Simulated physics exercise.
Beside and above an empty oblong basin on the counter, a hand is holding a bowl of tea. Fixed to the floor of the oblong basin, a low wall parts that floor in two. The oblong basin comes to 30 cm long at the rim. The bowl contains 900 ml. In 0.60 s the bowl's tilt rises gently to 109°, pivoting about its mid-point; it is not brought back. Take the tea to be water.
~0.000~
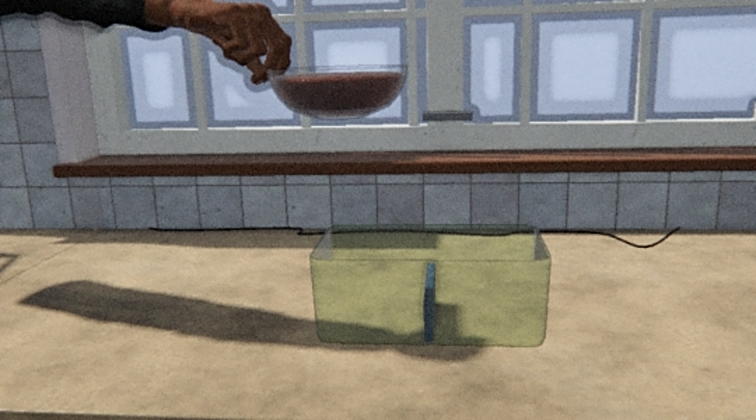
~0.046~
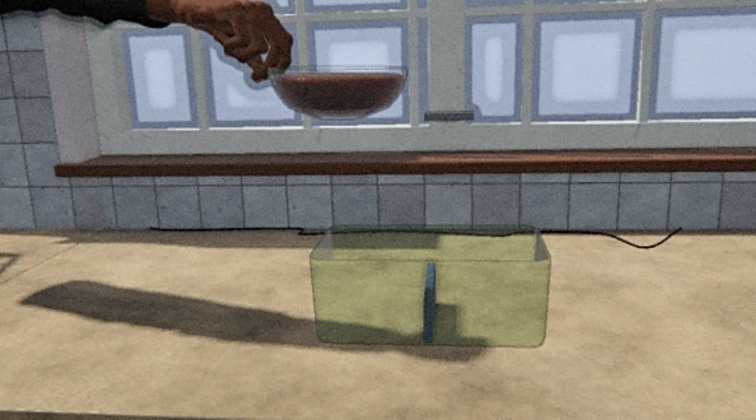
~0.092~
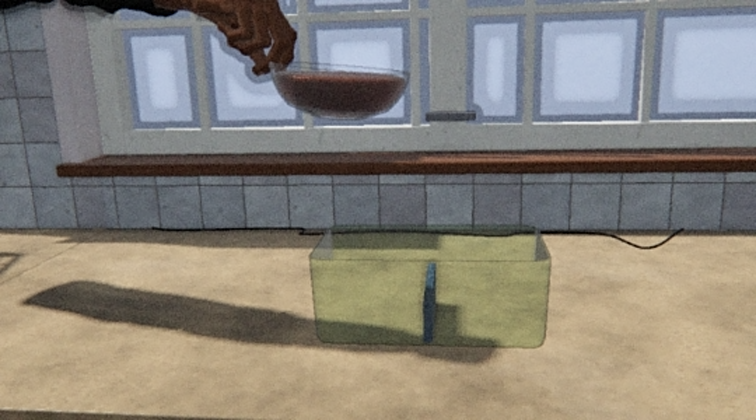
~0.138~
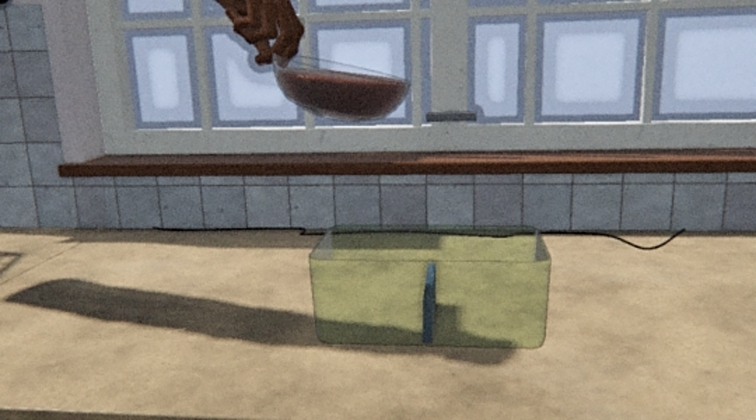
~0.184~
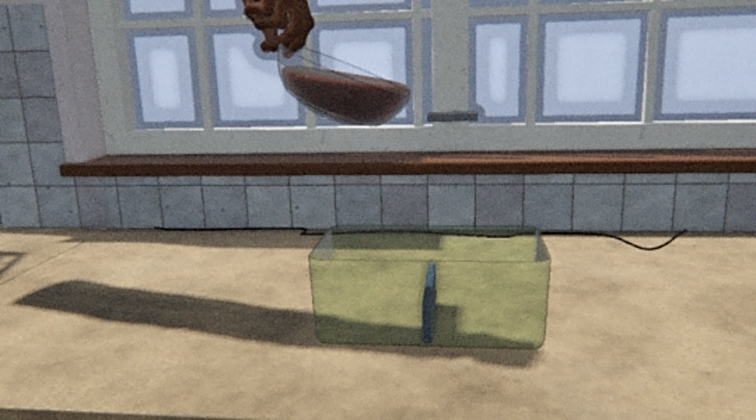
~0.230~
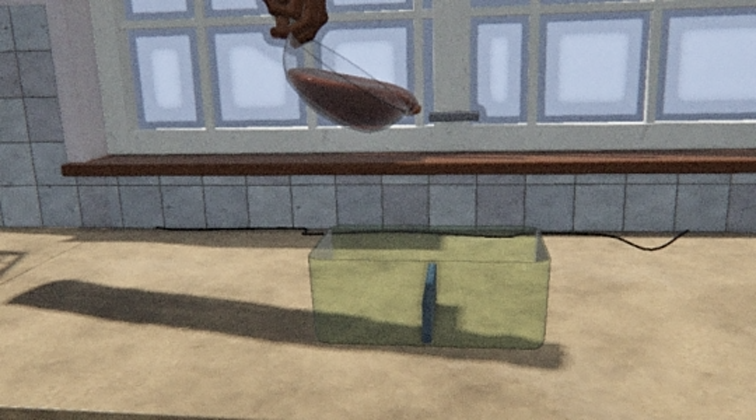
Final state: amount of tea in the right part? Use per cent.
Approximately 66 %.
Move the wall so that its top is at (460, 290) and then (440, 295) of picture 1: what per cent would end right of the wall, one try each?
The first try gives 35 percent and the second 55 percent.
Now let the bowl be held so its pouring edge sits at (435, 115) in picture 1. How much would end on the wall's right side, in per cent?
Result then: Approx. 75 %.
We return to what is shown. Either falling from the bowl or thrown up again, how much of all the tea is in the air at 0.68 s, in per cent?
Around 24 per cent of the liquid is in flight.
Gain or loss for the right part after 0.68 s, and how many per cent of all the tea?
Its share increases, some 8 in a hundred.
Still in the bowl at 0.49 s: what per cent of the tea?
Some 2 % of it is still there.
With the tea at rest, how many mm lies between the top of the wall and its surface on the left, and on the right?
Noted: Left near 46 mm, right near 30 mm.
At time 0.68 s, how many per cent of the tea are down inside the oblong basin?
Roughly 76 %.
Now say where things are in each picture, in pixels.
Tilt 0°; pouring edge (406, 67); surface from (275, 77) to (405, 74); the oblong basin's rim runs from (320, 242) to (543, 243); the wall's top is at (430, 281), in the first picture.
Tilt 2°; pouring edge (407, 69); surface from (275, 76) to (405, 75), in the second picture.
Tilt 6°; pouring edge (409, 75); surface from (277, 73) to (406, 79), in the third picture.
Tilt 14°; pouring edge (410, 85); surface from (280, 70) to (408, 83), in the fourth picture.
Tilt 23°; pouring edge (410, 97); surface from (284, 67) to (405, 90); 2 per cent is over the edge, in the fifth picture.
Tilt 35°; pouring edge (407, 111); surface from (291, 69) to (384, 90); 10 per cent is over the edge, in the sixth picture.
Then, 0.49 s in, the tilt is 100° and 2 per cent is still to pour, 0 is left of the wall and 44 right of it.
Then, 0.68 s in, the tilt is 109° and 0 per cent is still to pour, 18 is left of the wall and 57 right of it.
Then, 0.88 s in, the tilt is 109° and 0 per cent is still to pour, 27 is left of the wall and 64 right of it.
Then, 1.10 s in, the tilt is 109° and 0 per cent is still to pour, 28 is left of the wall and 66 right of it.
Finally, 29 per cent lies left of the wall, 66 right of it and 5 outside.
